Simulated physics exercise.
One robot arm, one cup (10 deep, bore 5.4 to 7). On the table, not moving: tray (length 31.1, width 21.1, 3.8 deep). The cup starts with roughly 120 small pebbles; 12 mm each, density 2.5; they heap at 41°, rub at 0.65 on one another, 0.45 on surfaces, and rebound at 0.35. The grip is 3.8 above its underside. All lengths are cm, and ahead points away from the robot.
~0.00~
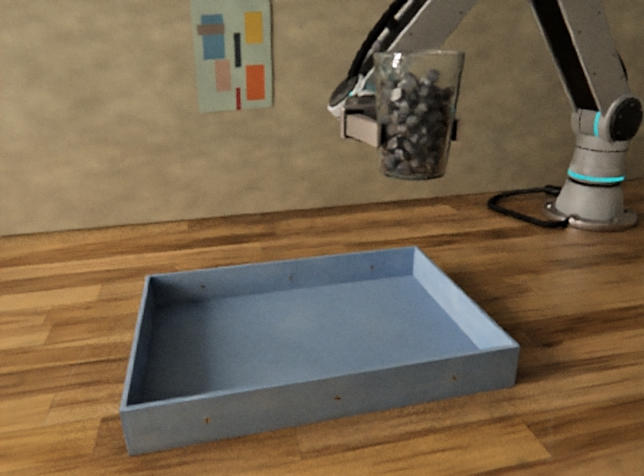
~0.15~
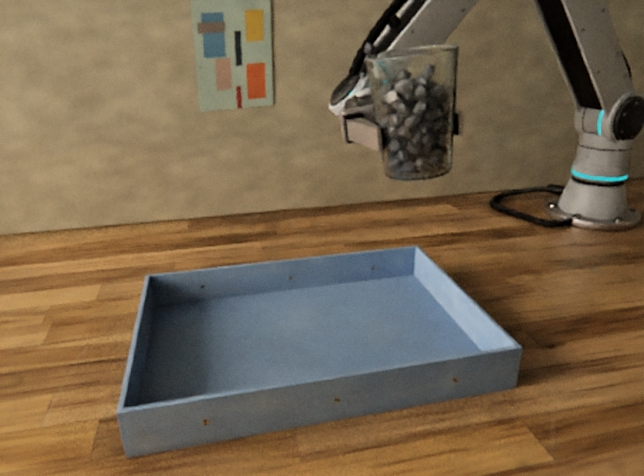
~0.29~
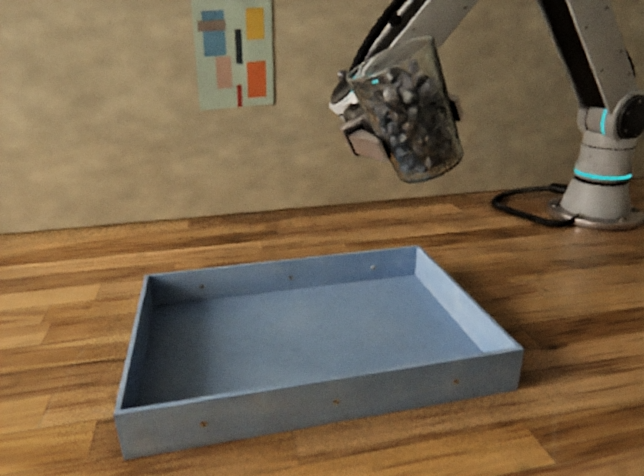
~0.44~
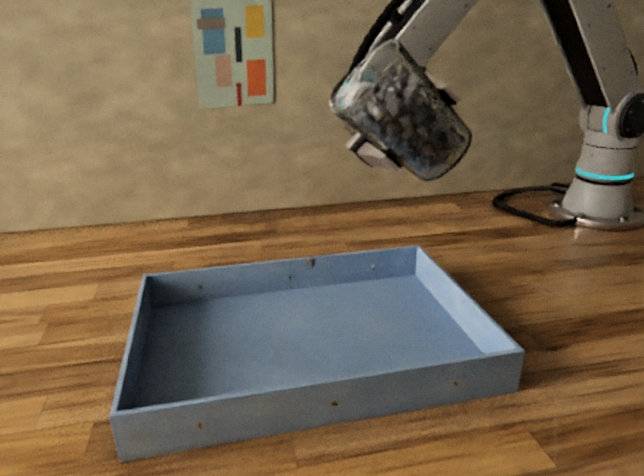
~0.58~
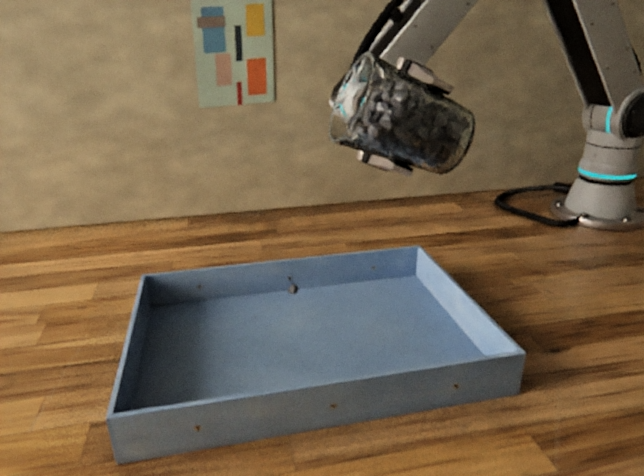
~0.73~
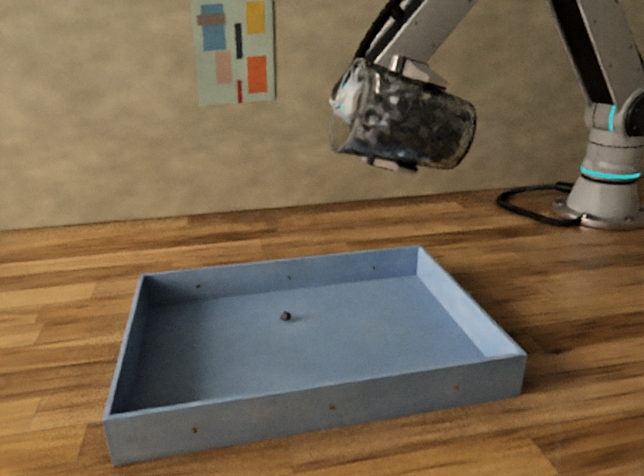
We see a robot arm holding a clear cup of small dark pebbles above a blue tray on a wooden table, steadily tilting the cup leftward onto its side as a single pebble drops into the tray.
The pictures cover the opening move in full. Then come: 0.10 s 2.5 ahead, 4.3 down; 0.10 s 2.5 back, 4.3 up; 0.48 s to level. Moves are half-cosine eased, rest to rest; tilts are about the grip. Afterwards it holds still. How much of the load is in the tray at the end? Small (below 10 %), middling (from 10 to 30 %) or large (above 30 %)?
Answer: Small; below 10 % of the small pebbles finish in the tray.
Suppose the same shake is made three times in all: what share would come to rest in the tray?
Then about 10 per cent.
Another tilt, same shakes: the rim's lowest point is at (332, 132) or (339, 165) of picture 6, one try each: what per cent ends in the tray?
About 5 and 15 per cent.
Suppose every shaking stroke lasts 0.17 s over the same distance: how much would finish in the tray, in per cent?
It would be near 0 per cent.
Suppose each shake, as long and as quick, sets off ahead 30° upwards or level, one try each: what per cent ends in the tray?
Some 85 and 45 per cent.
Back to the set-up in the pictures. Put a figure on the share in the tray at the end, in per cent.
Some 5 per cent.
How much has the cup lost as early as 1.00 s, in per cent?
Some 5 per cent.
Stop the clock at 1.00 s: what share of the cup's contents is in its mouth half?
About 40 per cent.
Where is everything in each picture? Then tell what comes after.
In the first frame, cup middle at (415, 117), level; upper third of the load around (416, 96), from x 380 to 450, top at y 45; 119 in the cup.
In the second frame, cup middle at (415, 116), tilted 7° forward; upper third of the load around (417, 96), from x 370 to 445, top at y 50.
In the third frame, cup middle at (411, 116), tilted 25° forward; upper third of the load around (410, 97), from x 345 to 450, top at y 70; 118 in the cup, 1 in flight or on a rim.
In the fourth frame, cup middle at (407, 118), tilted 48° forward; upper third of the load around (406, 101), from x 310 to 460, top at y 75; 118 in the cup, 1 in the tray.
In the fifth frame, cup middle at (405, 122), tilted 66° forward; upper third of the load around (406, 107), from x 295 to 460, top at y 80; 118 in the cup, 1 in the tray.
In the sixth frame, cup middle at (405, 122), tilted 73° forward; upper third of the load around (411, 107), from x 285 to 460, top at y 85; 118 in the cup, 1 in the tray.
By 1.00 s, tilted 69° forward, highest piece 23 above the table; 115 in the cup, 1 in the tray, 3 in flight or on a rim.
By 1.27 s, tilted 14° forward, highest piece 25 above the table; 114 in the cup, 5 in the tray.
By 1.61 s, level, highest piece 25 above the table; 114 in the cup, 5 in the tray.
By 2.66 s, level, highest piece 25 above the table; 114 in the cup, 5 in the tray.
Final count, 114 in the cup, 5 in the tray. That is 4 % in the tray.
